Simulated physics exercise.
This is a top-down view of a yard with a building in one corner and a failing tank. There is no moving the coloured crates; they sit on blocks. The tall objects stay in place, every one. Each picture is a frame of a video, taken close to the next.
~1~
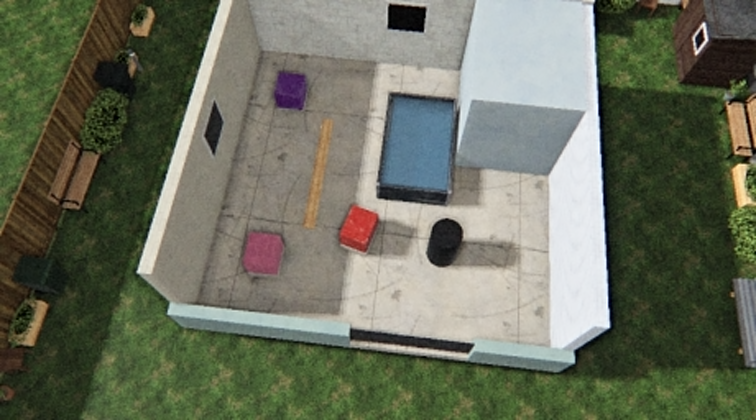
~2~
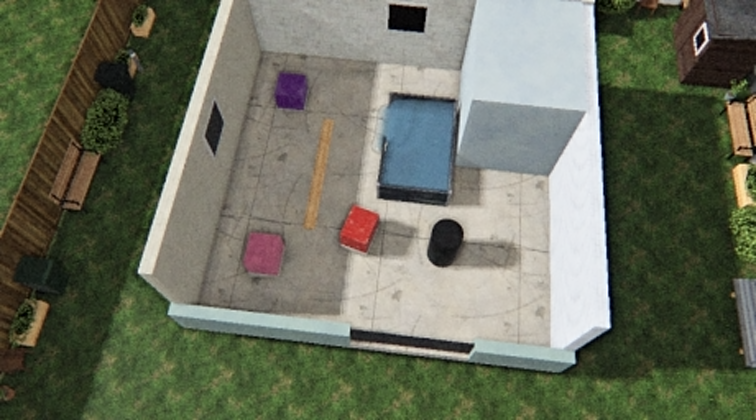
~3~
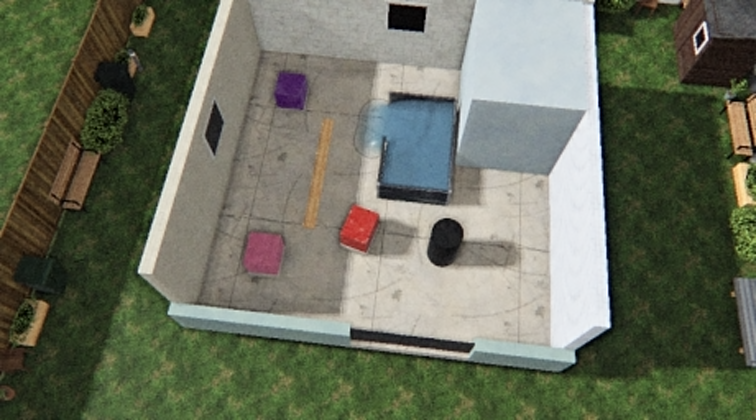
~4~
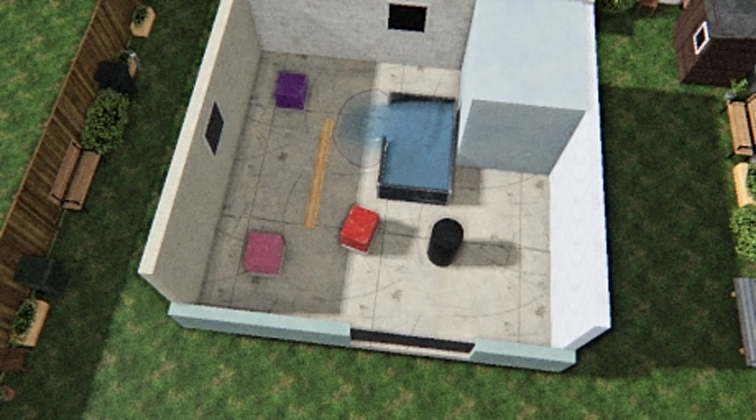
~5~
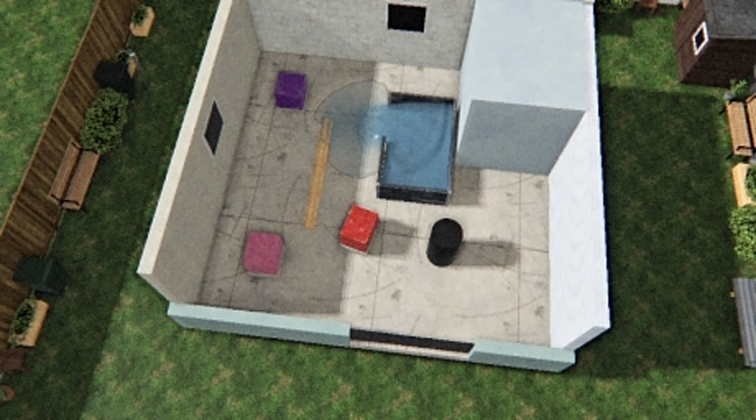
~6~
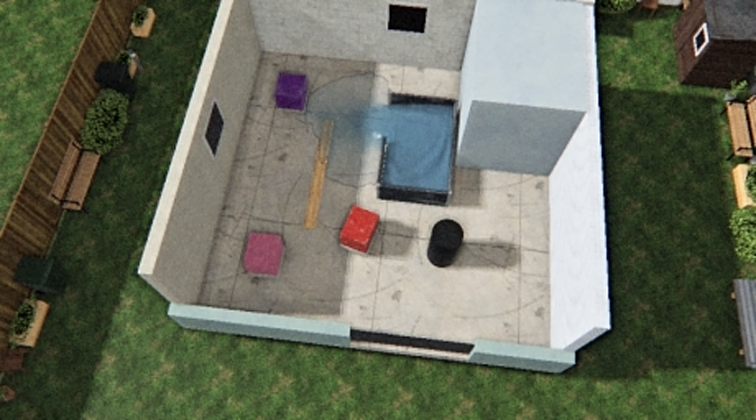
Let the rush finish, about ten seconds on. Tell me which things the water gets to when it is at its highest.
Outcome: Pink crate: A dry one; red crate: A dry one; purple crate: A wet one.
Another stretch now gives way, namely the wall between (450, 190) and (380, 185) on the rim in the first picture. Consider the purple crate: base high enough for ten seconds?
Looking at the purple crate, it is left alone.
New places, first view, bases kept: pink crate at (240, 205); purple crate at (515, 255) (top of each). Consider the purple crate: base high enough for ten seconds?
As for the purple one, it keeps clear.
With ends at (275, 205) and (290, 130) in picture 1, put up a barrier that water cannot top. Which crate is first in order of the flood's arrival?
I'd go with the purple-painted one.
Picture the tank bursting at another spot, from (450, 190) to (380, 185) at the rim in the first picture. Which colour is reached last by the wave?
The crate marked purple.
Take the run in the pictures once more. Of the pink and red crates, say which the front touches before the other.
The red-painted one comes first.
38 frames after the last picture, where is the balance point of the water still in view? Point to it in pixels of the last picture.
It is around (326, 163).
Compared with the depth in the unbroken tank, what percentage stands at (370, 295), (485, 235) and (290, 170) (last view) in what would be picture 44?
I'd say around 2 per cent, then 0 per cent, then 14 per cent.
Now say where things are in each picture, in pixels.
The tank at (418, 142) is whole and still, in the first frame.
Water pours out at (388, 126) and has run to (386, 107), in the second frame.
Water pours out at (388, 126) and has run to (360, 149), in the third frame.
The front is at (337, 136), out from the gap at (388, 126), in the fourth frame.
The front is at (321, 109), out from the gap at (388, 126), in the fifth frame.
The front is at (300, 115), out from the gap at (388, 127), in the sixth frame.
A moment on, water covers 20 % of the floor; the pink crate not reached, the red crate not reached, the purple crate water round its plinth.
Next, water covers 30 % of the floor; the pink crate not reached, the red crate water round its plinth, the purple crate water round its plinth.
Then, water covers 40 % of the floor; the pink crate water round its plinth, the red crate water round its plinth, the purple crate water round its plinth.
Later, water covers 65 % of the floor; the pink crate water round its plinth, the red crate water round its plinth, the purple crate water round its plinth.
In the end, water covers 90 % of the floor; the pink crate stayed above the water, the red crate stayed above the water, the purple crate was topped.
